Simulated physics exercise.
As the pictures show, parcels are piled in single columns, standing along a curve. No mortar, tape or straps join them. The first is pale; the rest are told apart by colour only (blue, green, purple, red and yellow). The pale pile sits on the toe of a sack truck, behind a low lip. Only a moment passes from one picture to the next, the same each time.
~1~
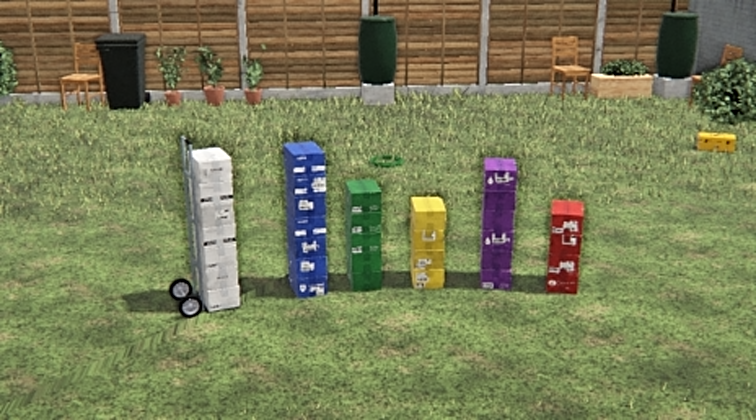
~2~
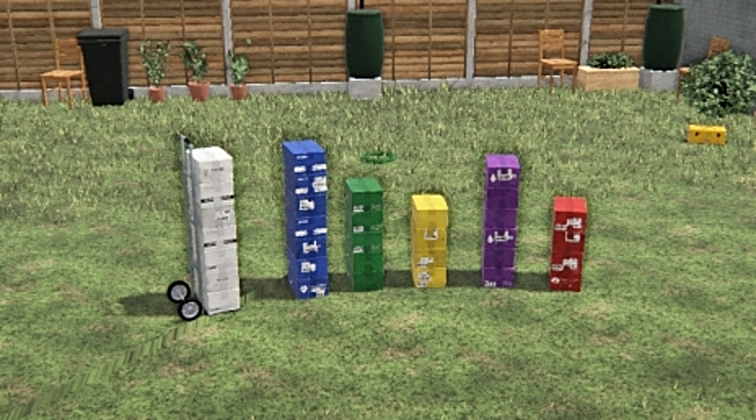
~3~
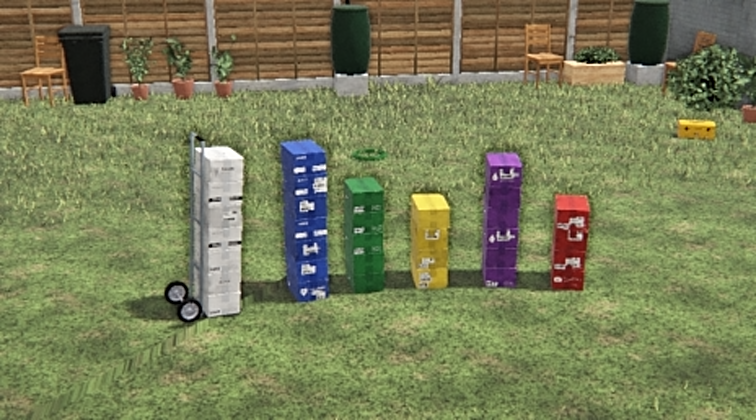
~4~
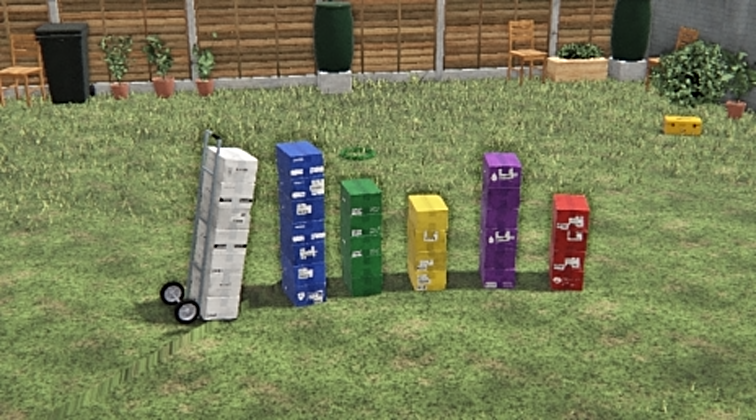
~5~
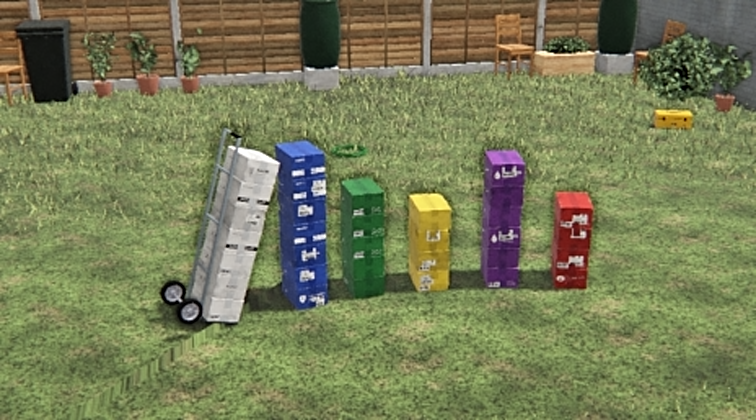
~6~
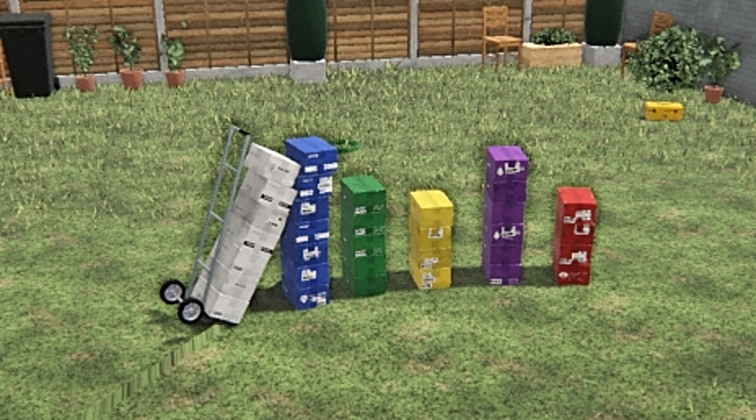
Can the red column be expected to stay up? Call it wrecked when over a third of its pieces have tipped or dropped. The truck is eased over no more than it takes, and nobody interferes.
In the end the red column loses a good part of its height.
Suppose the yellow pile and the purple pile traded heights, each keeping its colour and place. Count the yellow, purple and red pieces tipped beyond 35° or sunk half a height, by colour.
The counts are yellow 6, purple 4, red 3.
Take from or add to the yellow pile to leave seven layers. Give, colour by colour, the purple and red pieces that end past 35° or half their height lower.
The counts are purple 6, red 4.
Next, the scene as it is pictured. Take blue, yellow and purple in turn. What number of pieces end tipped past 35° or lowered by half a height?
Down at the end: Blue 7, yellow 4, purple 6.
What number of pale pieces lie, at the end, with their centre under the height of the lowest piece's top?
It comes to 3.
Soon, 7 of the pale pile down; none of the 4 red parcels down (1 of 26 in all colours); top red parcel unmoved; top blue parcel tipped clearly, about its own height lower.
A while on, 7 of the pale pile down; none of the 4 red parcels down (17 of 26 in all colours); top red parcel tipped a little; top blue parcel tipped steeply, some three heights lower.
Finally, 7 of the pale pile down; 4 of the 4 red parcels down (26 of 26 in all colours); top red parcel upside down; top blue parcel on its side. Seen by the last camera, middles, top red parcel near (703, 270), top blue parcel near (526, 241).
